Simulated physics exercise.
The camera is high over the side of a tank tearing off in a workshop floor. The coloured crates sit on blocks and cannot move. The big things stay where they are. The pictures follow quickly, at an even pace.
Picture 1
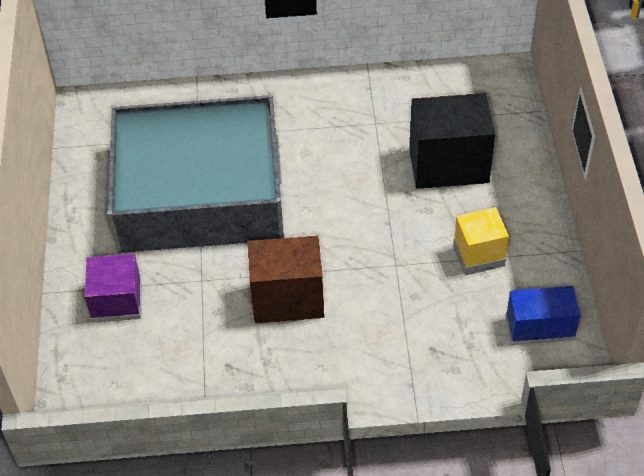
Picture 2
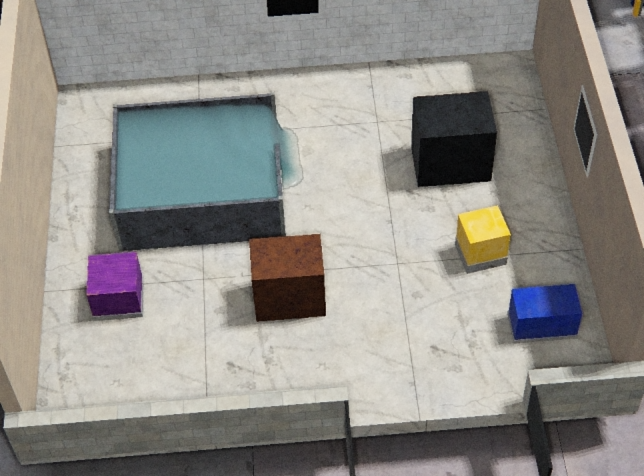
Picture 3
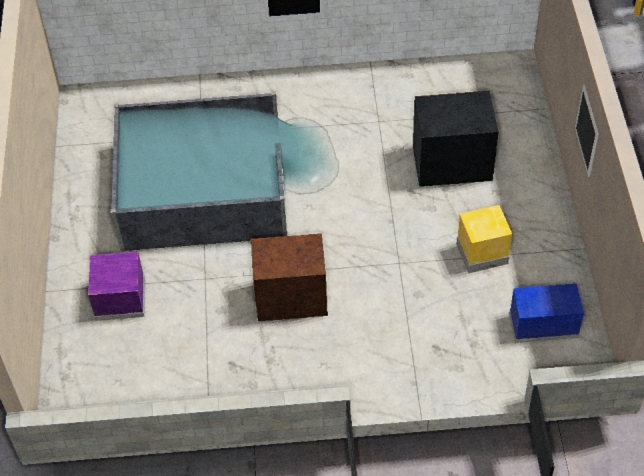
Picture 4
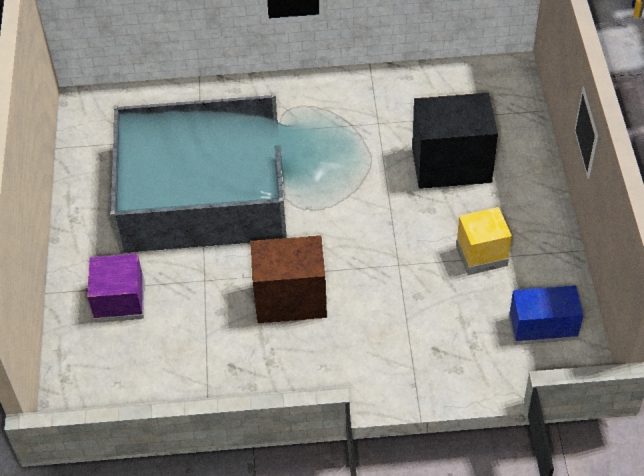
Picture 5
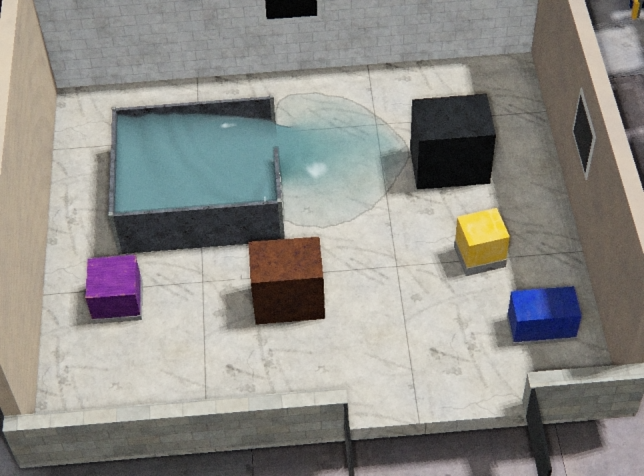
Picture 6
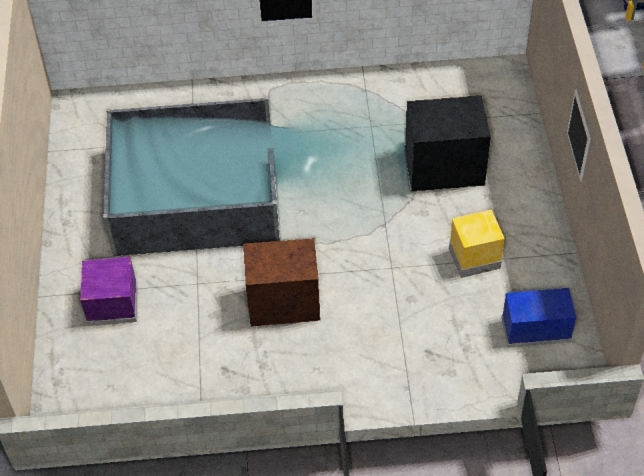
A pale marble-floored room with low walls is seen from high above, looking down at an angle. A dark-rimmed tank of teal water sits at left, with a purple block and a brown block in front, a black block at upper right, and yellow and blue blocks below it. Water pours from the tank's right side, fanning across the floor to the black block, while the blocks stay put and the view shifts slightly.
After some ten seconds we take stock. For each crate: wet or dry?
The blue crate gets wet; the yellow crate gets wet; the purple crate stays dry.
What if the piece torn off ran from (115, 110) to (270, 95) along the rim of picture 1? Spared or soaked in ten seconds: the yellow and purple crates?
Then: Yellow crate is spared, purple crate is soaked.
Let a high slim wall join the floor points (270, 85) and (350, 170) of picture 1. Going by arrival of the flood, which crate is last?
That is the crate marked purple.
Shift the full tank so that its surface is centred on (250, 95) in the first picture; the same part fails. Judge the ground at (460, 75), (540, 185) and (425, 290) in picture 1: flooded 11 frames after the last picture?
As listed: Flooded, flooded, dry.
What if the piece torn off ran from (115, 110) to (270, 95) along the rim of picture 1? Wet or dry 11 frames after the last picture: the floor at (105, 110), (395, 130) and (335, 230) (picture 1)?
In that order: Under water, wet, no water.
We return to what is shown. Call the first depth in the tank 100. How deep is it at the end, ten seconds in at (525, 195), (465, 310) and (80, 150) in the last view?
In turn 8, 8 and 4 in a hundred.
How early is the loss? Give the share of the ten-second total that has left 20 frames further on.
Near 10 in a hundred.
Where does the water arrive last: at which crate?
It is the purple one.
A moment on, water covers 25 % of the floor; the blue crate not reached, the yellow crate water round its plinth, the purple crate not reached.
Next, water covers 35 % of the floor; the blue crate water round its plinth, the yellow crate water round its plinth, the purple crate not reached.
Then, water covers 50 % of the floor; the blue crate water round its plinth, the yellow crate water round its plinth, the purple crate not reached.
Later, water covers 60 % of the floor; the blue crate water round its plinth, the yellow crate water round its plinth, the purple crate not reached.
In the end, water covers 90 % of the floor; the blue crate was topped, the yellow crate was topped, the purple crate stayed above the water.
